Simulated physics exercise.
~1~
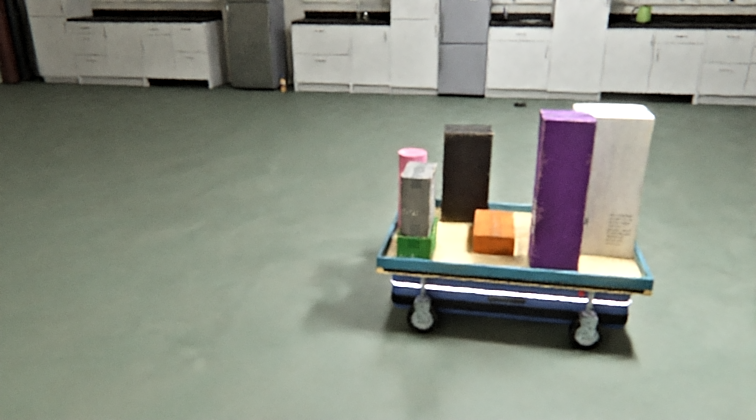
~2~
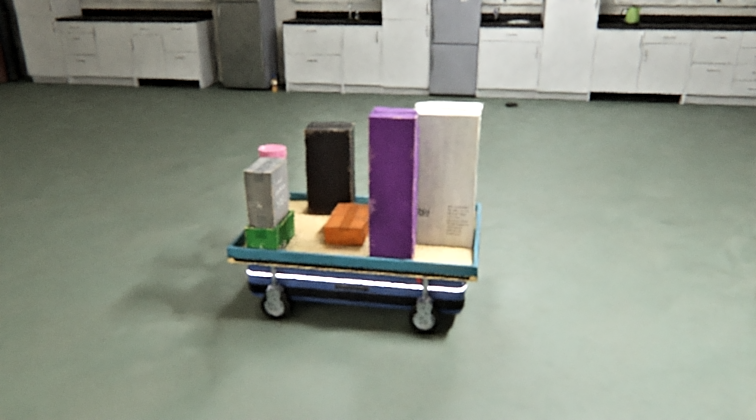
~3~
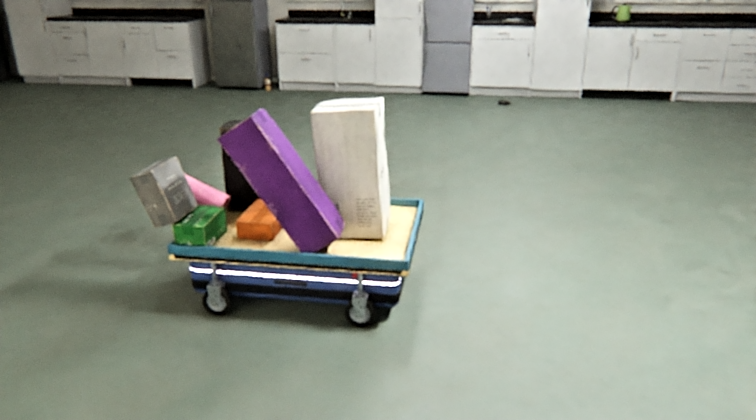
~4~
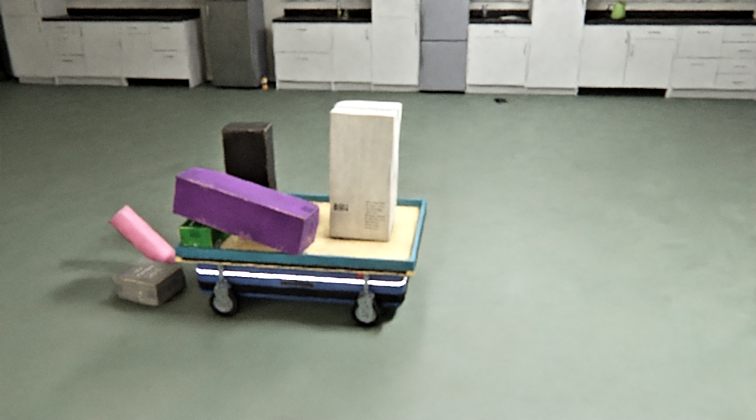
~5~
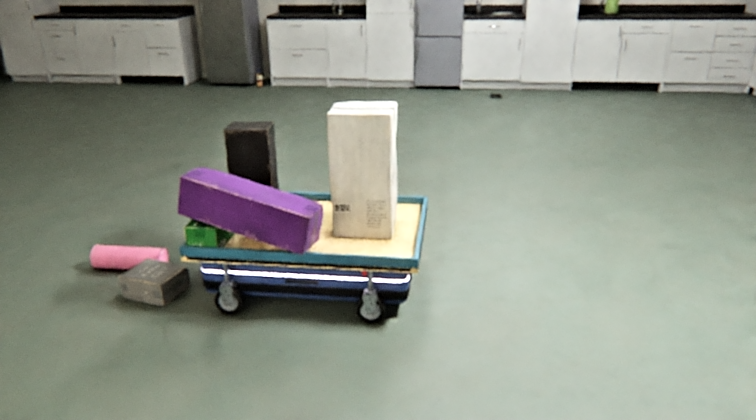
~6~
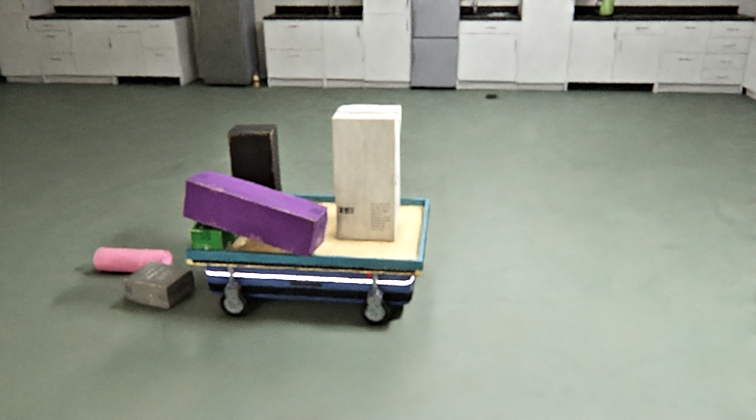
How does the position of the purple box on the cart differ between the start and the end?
At the start the purple box stands upright on the cart. By the end it lies on its side, still on the cart.
